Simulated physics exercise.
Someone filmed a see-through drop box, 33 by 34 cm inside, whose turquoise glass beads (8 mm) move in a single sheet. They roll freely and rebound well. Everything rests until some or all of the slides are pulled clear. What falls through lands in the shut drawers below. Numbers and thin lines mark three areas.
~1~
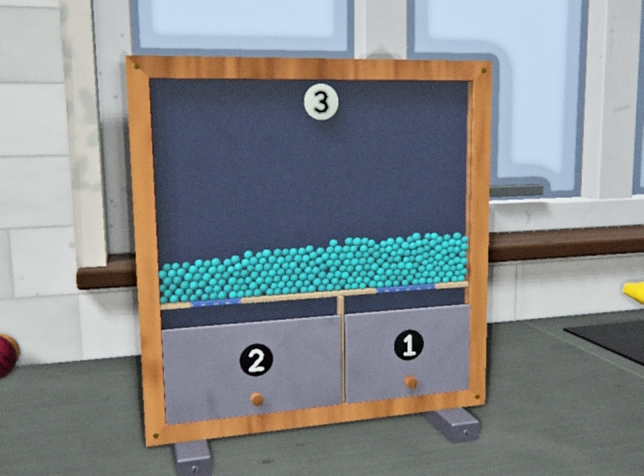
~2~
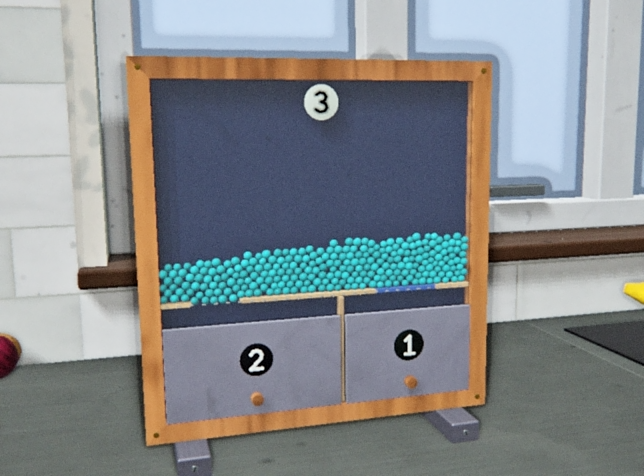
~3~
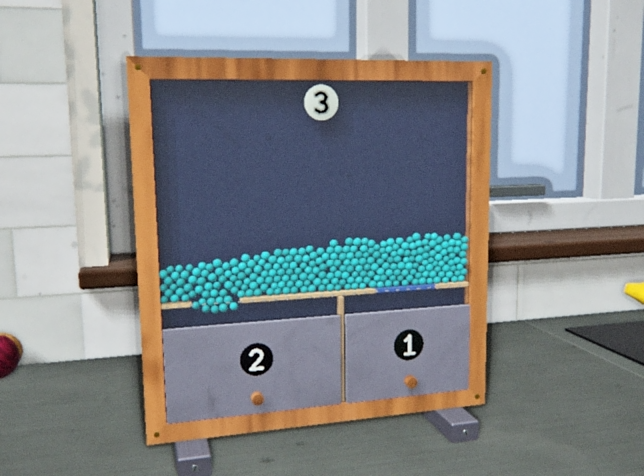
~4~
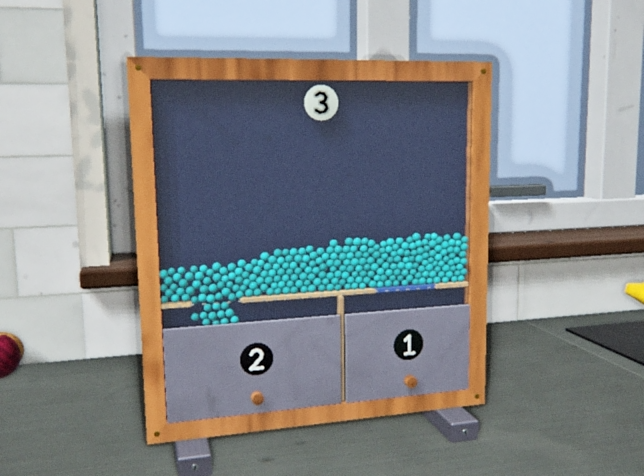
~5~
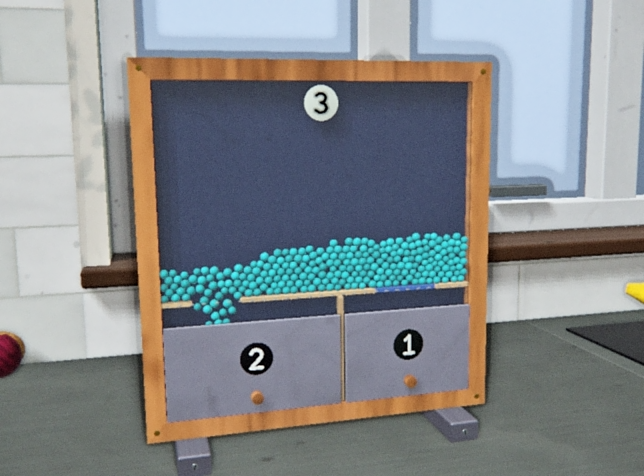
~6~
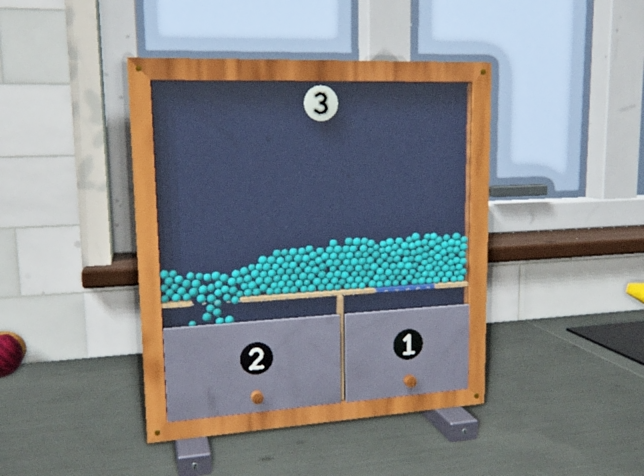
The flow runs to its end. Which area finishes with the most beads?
3.
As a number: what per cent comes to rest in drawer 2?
About 35 per cent.
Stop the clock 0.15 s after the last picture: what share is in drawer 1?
Some 0 per cent.
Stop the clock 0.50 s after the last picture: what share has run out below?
Roughly 30 per cent.
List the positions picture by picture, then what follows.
About 260 beads; beads centred (333, 270); no. 1 (409, 345), no. 2 (256, 360), no. 3 (321, 102); slides (186, 305) to (245, 300), (371, 291) to (437, 286), in the first frame.
In the second frame, 1 of 2 slides gone; beads centred (333, 270); 0 out.
Beads centred (333, 270); 5 out, in the third frame.
Beads centred (333, 269); 12 out, in the fourth frame.
Beads centred (343, 269); 19 out, in the fifth frame.
Beads centred (343, 269); 24 out, in the sixth frame.
Then, 0.15 s later than the last picture, 20 % are out; no. 2, 20 %, no. 3, 80 %.
Then, 0.50 s later than the last picture, 30 % are out; no. 2, 30 %, no. 3, 70 %.
Then, 1.20 s later than the last picture, 35 % are out; no. 2, 35 %, no. 3, 65 %.
All still 1.9 s after it, 35 % are out; no. 1, 0 %, no. 2, 35 %, no. 3, 65 %.
